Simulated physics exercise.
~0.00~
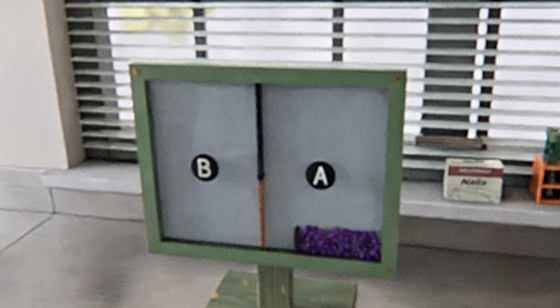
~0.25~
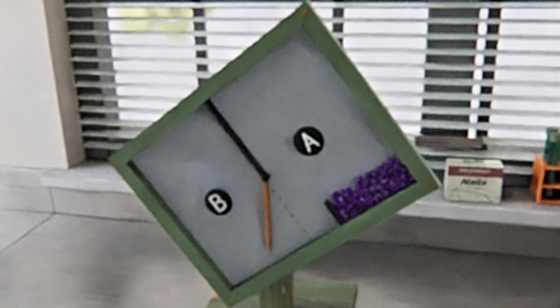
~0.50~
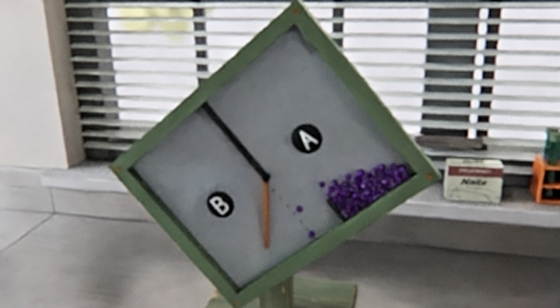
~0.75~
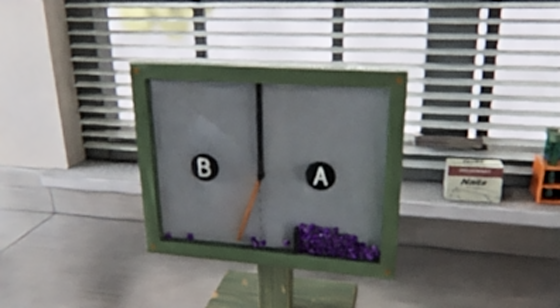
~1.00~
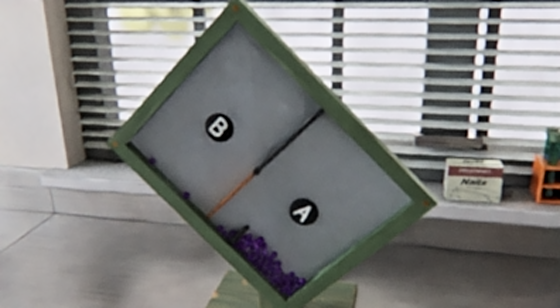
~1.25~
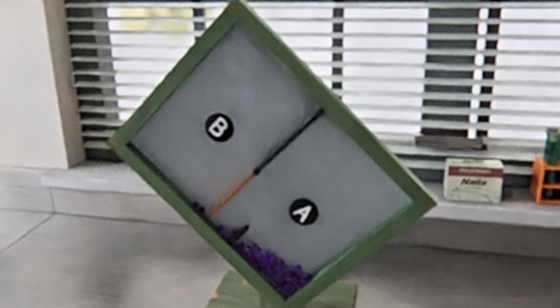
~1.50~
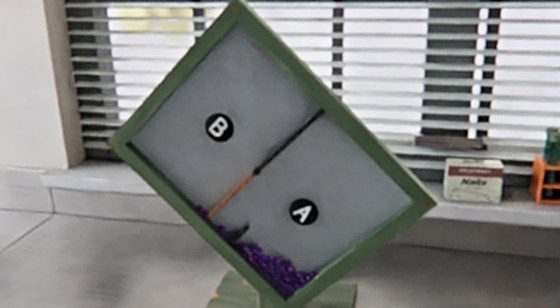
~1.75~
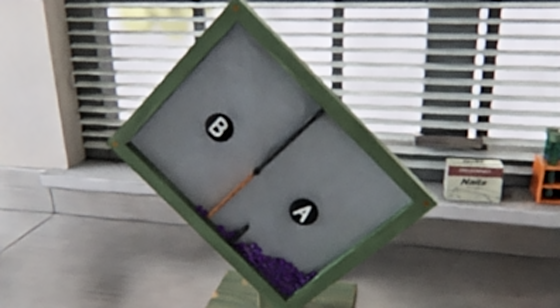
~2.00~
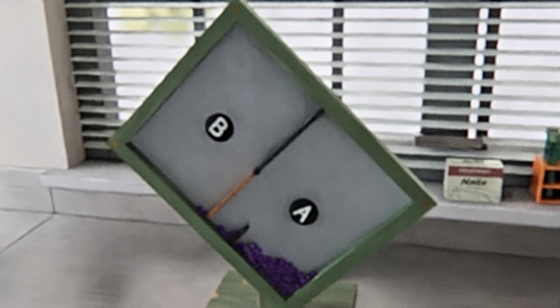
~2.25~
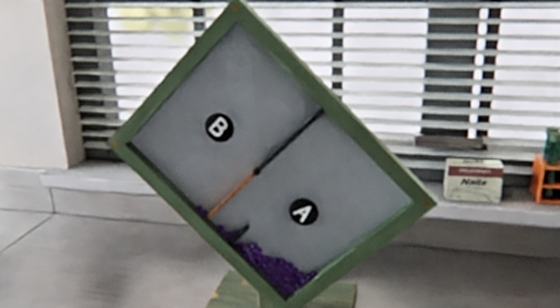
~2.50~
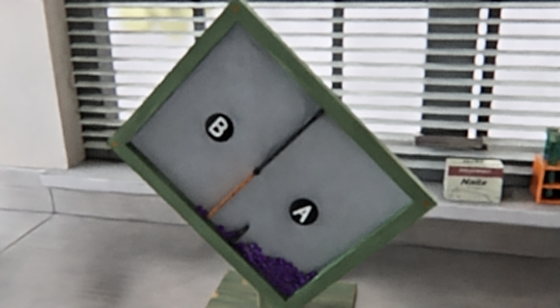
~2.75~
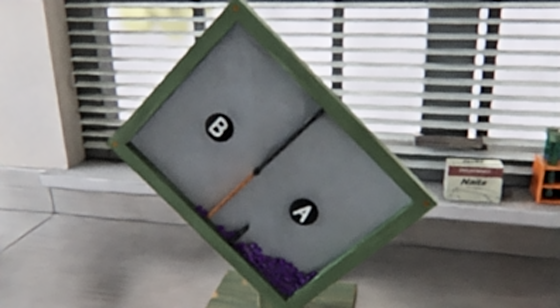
A green-framed, clear-faced display case stands on a grey counter before window blinds, seen from the front, with a small box and an orange rack at right. Side B is on the left and side A on the right, split by a black divider ending in an orange flap, with purple beads heaped in A's lower right. The case tips anticlockwise, the flap hangs open, and a few beads trickle toward B. It then swings back clockwise past level, and the flap closes in line with the divider. It stops tilted, most beads resting in A's bottom corner and a few in B.
